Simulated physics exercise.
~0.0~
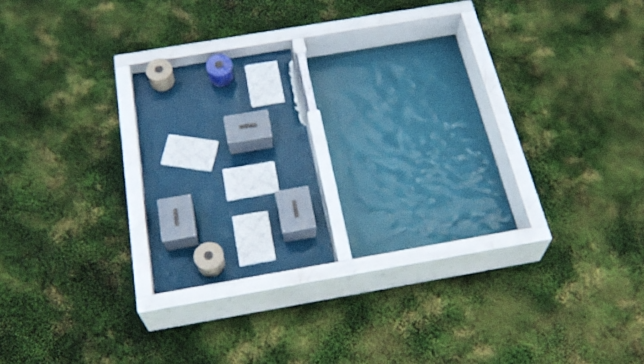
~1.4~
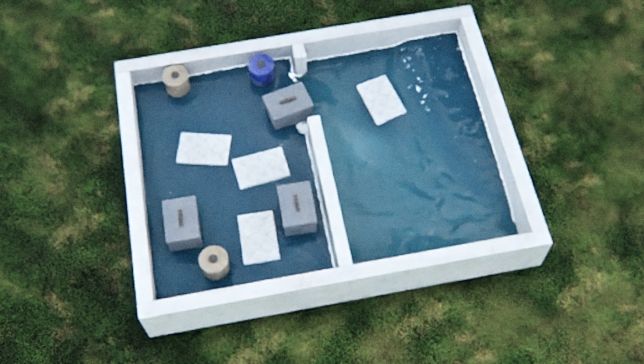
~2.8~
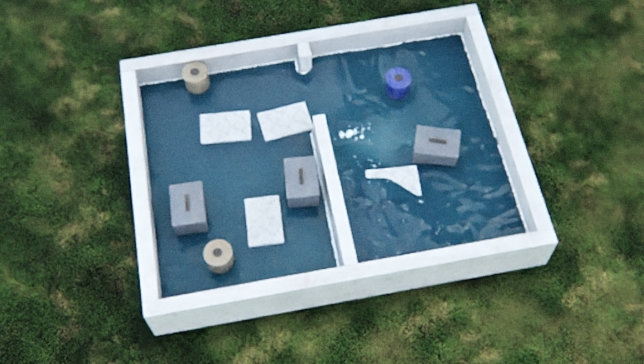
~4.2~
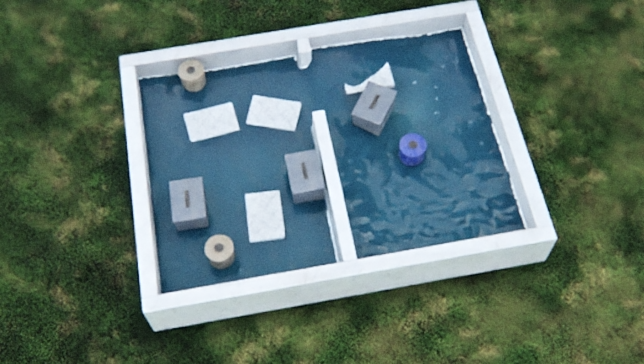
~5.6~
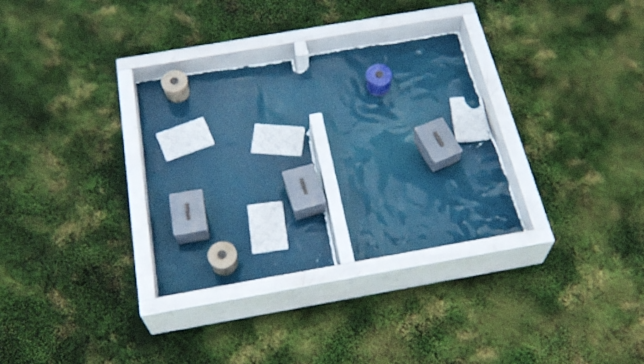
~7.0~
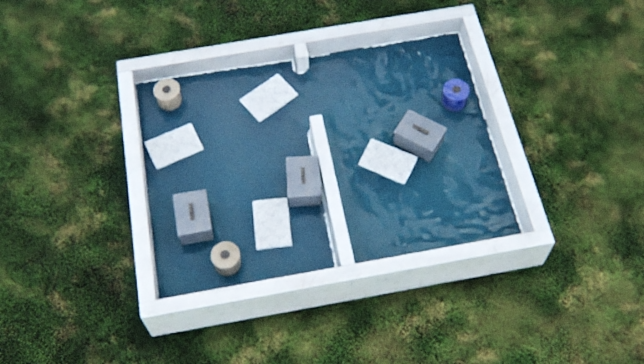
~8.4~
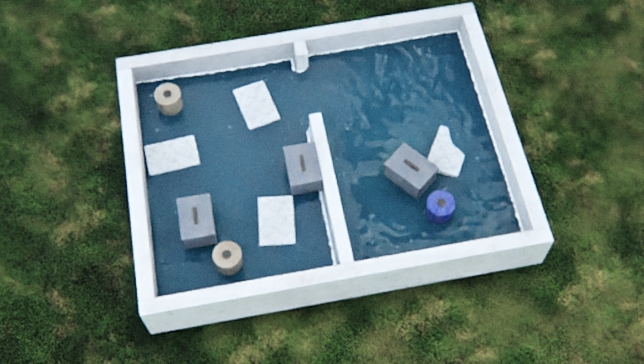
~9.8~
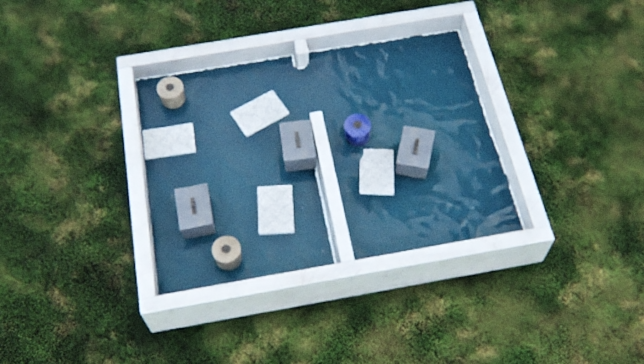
The clip shows a white-walled basin from above as a gap opens in its divider and a blue tub, a grey block and a white sheet drift from the crowded left side into the right, where they circle and end afloat near one another, while the other objects shift slightly.
